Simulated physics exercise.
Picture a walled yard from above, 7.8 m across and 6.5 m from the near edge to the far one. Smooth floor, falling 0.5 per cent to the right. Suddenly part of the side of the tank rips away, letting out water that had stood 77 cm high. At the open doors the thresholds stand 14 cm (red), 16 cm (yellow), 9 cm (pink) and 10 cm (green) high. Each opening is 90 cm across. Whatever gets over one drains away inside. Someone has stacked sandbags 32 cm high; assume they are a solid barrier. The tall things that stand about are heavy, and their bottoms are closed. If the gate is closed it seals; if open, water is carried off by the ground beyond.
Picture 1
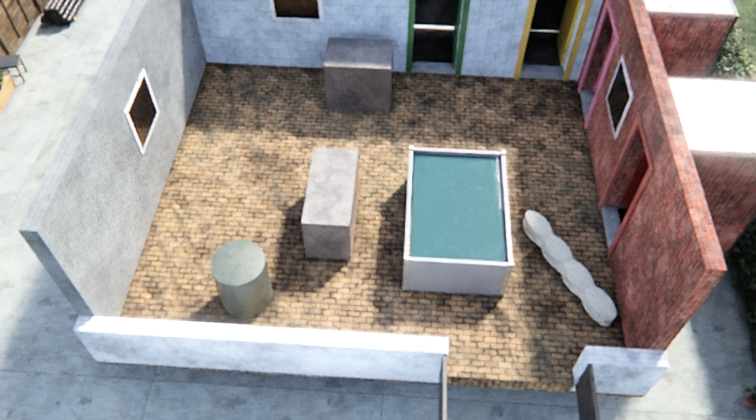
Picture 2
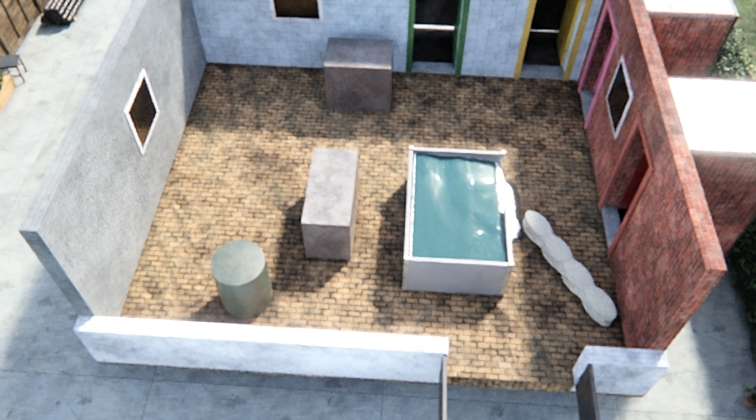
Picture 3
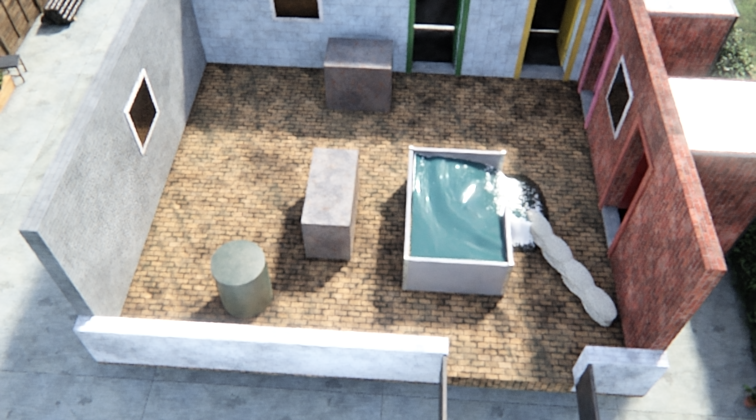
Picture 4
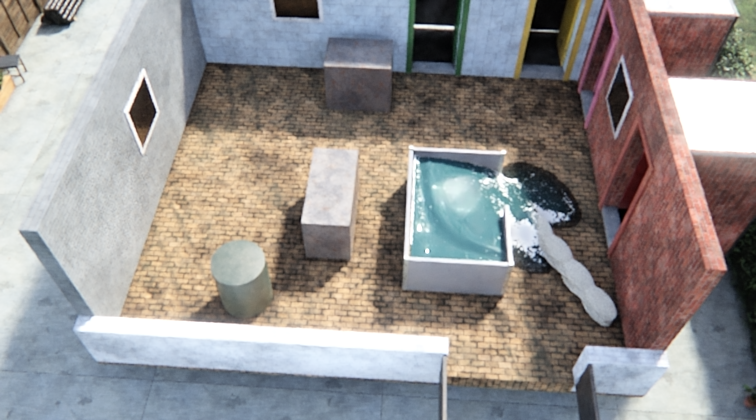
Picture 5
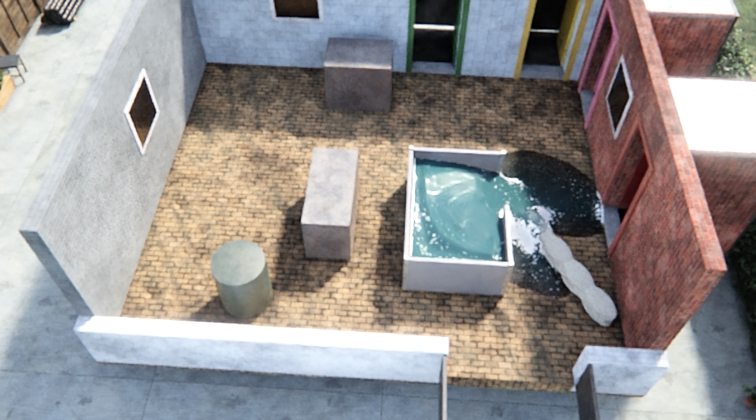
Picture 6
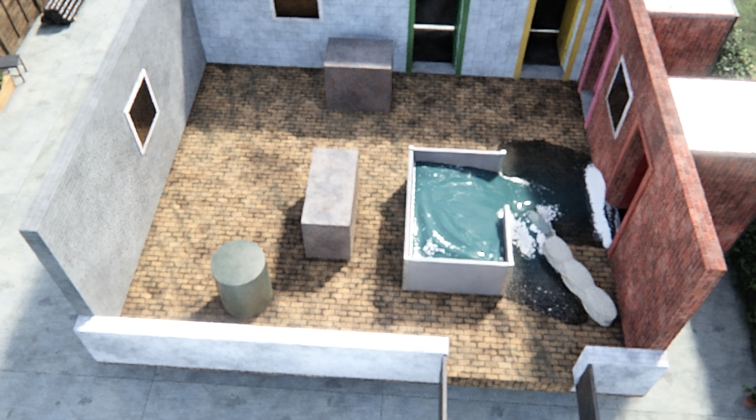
A large walled yard held a still tank of water until its right side broke open, and foaming water gushed out, spreading darkly across the brick floor around the pale sandbags to the red wall.
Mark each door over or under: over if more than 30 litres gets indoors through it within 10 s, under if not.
Red door: Over, yellow door: Over, pink door: Over, green door: Under.
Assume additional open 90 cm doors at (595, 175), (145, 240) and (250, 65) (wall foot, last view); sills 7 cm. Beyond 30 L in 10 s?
So, in the order given, it's beyond the mark, then shy of the mark, then shy of the mark.
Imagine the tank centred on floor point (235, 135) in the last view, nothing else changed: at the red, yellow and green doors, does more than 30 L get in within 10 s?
Red stays inside, yellow stays inside, green stays inside, judged against that limit.
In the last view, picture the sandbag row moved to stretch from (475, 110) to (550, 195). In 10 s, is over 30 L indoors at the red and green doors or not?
Checking the limit, red is too much, green is fine.
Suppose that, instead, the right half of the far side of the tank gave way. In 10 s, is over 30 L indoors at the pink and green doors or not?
So pink ends up past the limit and green ends up past the limit.
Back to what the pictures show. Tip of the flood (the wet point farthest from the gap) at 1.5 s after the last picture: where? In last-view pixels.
That would be close to (570, 85).
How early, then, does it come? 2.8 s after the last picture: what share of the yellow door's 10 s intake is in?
Share: ~ 75 %.
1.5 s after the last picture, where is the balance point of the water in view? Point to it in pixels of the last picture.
Around (502, 209) in the last picture.
Then, 0.7 s after the last picture water covers 20 % of the floor and is deepest (46 cm) near (588, 192); red door 29 cm at the sill, 38 L in, yellow door not reached, pink door 10 cm at the sill, 0 L in, green door not reached.
Then, 1.5 s after the last picture water covers 20 % of the floor and is deepest (40 cm) near (570, 85); red door 25 cm at the sill, 104 L in, yellow door 33 cm at the sill, 25 L in, pink door 14 cm at the sill, 5 L in, green door not reached.
Then, 2.8 s after the last picture water covers 30 % of the floor and is deepest (27 cm) near (570, 85); red door 16 cm at the sill, 147 L in, yellow door 26 cm at the sill, 120 L in, pink door 14 cm at the sill, 18 L in, green door 6 cm at the sill, 0 L in.
Then, 5.3 s after the last picture water covers 45 % of the floor and is deepest (20 cm) near (571, 90); red door 12 cm at the sill, 157 L in, yellow door 19 cm at the sill, 154 L in, pink door 14 cm at the sill, 55 L in, green door 7 cm at the sill, 0 L in.
Then, 9.3 s after the last picture water covers 75 % of the floor and is deepest (10 cm) near (573, 103); red door 7 cm at the sill, 157 L in, yellow door 10 cm at the sill, 159 L in, pink door 10 cm at the sill, 91 L in, green door 7 cm at the sill, 0 L in.
